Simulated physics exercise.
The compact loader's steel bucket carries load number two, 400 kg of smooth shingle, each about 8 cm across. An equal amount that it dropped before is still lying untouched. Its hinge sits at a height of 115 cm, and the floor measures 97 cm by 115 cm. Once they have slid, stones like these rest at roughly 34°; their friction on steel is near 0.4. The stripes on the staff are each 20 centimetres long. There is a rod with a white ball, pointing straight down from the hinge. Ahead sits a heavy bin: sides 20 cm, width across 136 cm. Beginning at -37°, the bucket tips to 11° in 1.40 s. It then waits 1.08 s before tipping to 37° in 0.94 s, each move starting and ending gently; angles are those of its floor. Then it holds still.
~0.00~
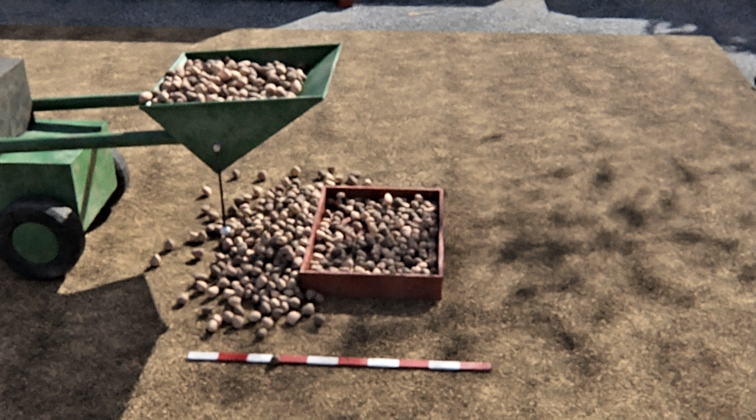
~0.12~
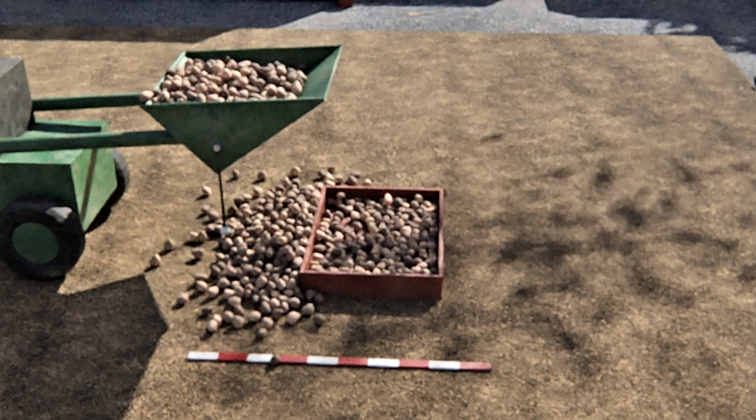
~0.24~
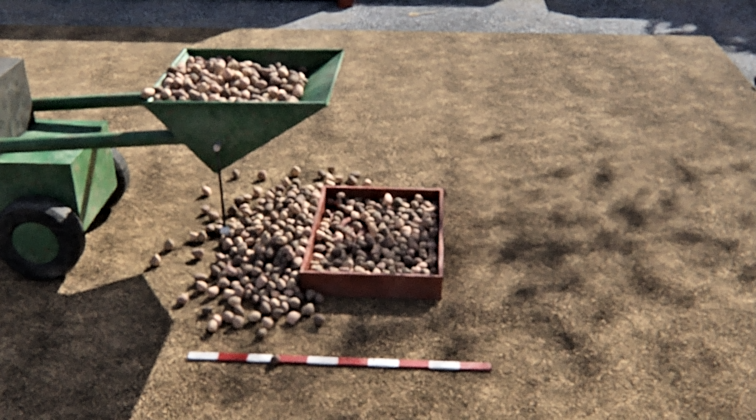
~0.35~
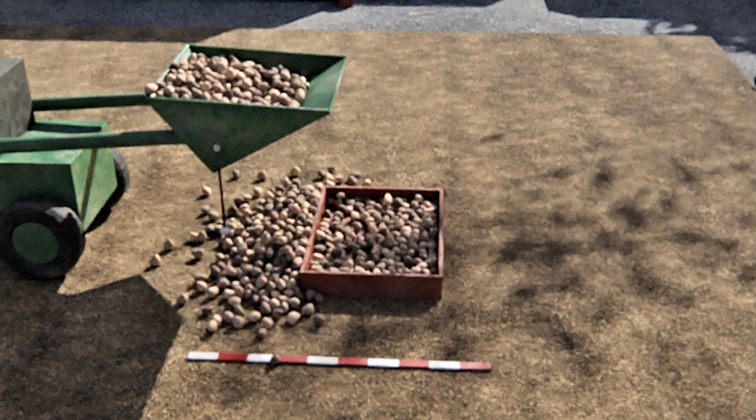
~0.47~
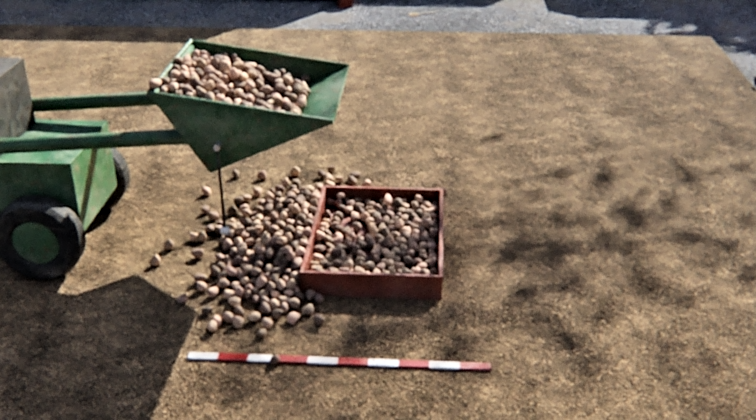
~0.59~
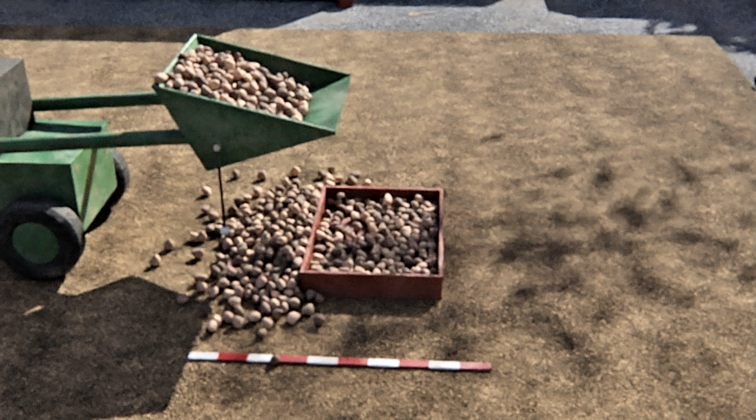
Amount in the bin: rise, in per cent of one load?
92 percent.
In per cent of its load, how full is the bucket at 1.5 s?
Around 100 per cent of the load is still inside.
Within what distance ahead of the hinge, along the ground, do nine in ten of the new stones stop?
I'd say close to 130 centimetres ahead of it.
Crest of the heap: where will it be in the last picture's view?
In the last view, close to (350, 208).
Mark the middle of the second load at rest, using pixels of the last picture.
In the last view, about pixel (365, 226).
After 1.0 s the floor is at 4°; in per cent of one load, 100 in the bucket, 66 short of the bin, 32 in the bin, 2 beside or beyond the bin; the foremost stones are at (436, 232).
After 1.5 s the floor is at 11°; in per cent of one load, 99 in the bucket, 66 short of the bin, 32 in the bin, 2 beside or beyond the bin; the foremost stones are at (435, 235).
After 3.9 s the floor is at 37°; in per cent of one load, 0 in the bucket, 68 short of the bin, 125 in the bin, 6 beside or beyond the bin; the foremost stones are at (447, 253).
After 6.5 s the floor is at 37°; in per cent of one load, 0 in the bucket, 69 short of the bin, 123 in the bin, 8 beside or beyond the bin; the foremost stones are at (457, 269). Net gain in the bin, 92.
